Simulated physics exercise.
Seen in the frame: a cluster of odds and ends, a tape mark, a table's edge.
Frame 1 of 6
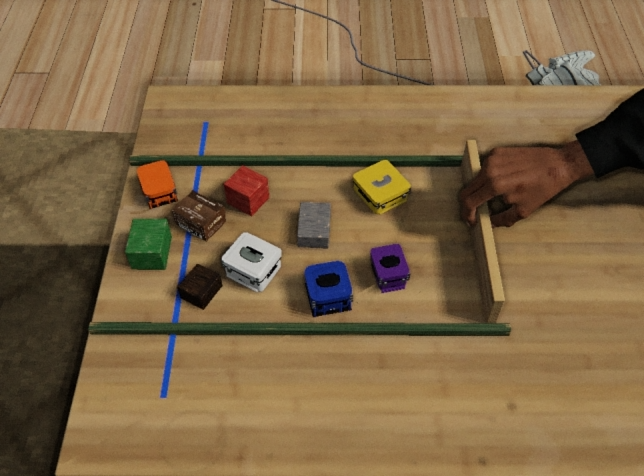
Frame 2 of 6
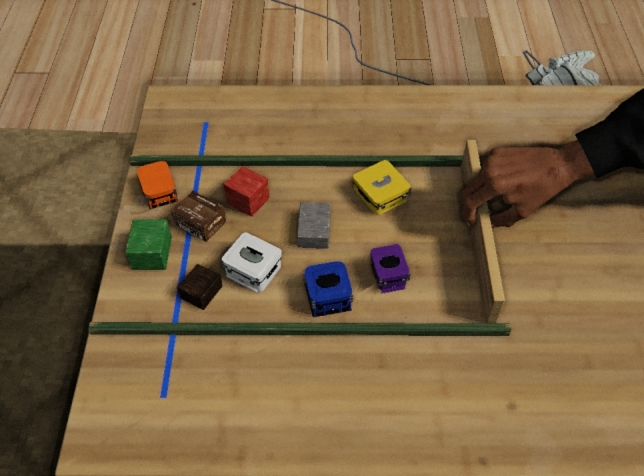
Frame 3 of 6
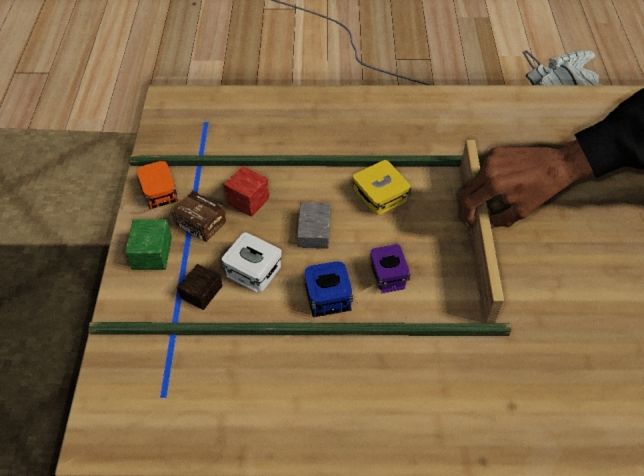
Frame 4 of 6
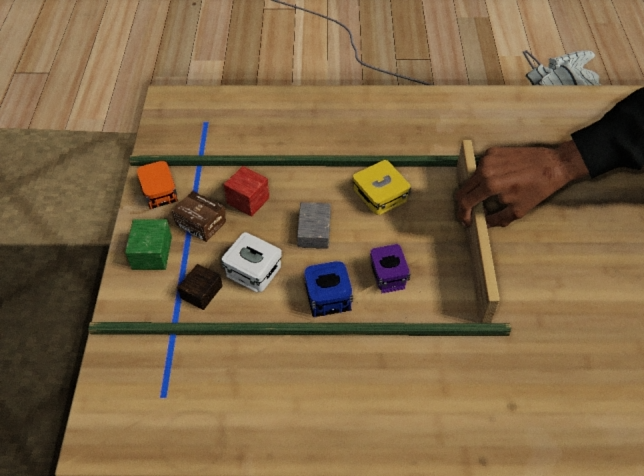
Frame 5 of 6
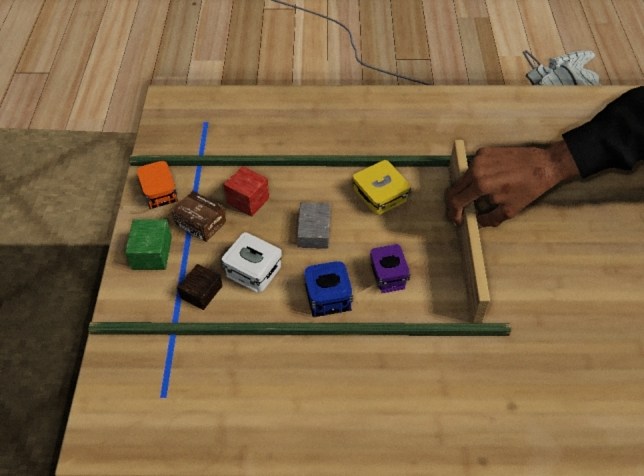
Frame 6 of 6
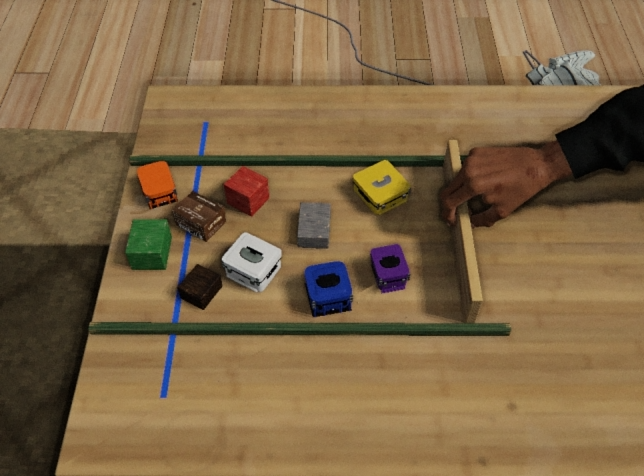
A pale wooden table on a plank floor is seen from above at an angle by a still camera. Between two green rails lie orange, green, brown and dark blocks and cases near a blue tape line at left, with red, white, grey, blue, yellow and purple ones further right. A hand at right holds an upright board still, then slides it slightly left, touching nothing else.
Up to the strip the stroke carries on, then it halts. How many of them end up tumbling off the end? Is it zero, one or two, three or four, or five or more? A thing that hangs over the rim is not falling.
It will be one or two.
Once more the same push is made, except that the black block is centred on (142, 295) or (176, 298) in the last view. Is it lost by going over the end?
Taking them in order, it stays put and then it stays put.
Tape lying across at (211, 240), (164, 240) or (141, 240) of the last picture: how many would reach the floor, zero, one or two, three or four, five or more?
Spot one gives zero, spot two three to four, spot three five or more.
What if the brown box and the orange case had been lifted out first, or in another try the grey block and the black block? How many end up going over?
Count: 1 (first case); 2 (second).
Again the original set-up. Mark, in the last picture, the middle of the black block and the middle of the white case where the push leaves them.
Listed in order, first is (119, 303) and the other is (123, 263).
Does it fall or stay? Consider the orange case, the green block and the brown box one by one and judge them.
Orange case - goes, green block - goes, brown box - stays.
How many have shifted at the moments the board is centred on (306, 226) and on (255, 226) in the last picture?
At the first place 6, at the second 8.
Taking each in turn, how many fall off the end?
Taken together, the number is 2.
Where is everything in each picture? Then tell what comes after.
The first frame shows orange case (158, 185); green block (149, 244); brown box (200, 216); board (480, 227); tape (188, 239).
The second frame shows green block (149, 244); board (480, 227).
The third frame shows brown box (200, 216); purple case (389, 269).
The fourth frame shows orange case (158, 185); yellow case (381, 189).
The fifth frame shows green block (149, 244); grey block (314, 225).
The sixth frame shows orange case (158, 185); green block (149, 244); brown box (200, 216); board (460, 226); tape (188, 239).
Soon after, none off yet; orange case at rest near (158, 185); green block at rest near (149, 244); brown box at rest near (200, 216).
At rest, the number that fall off is one or two; fallen, green block and orange case.
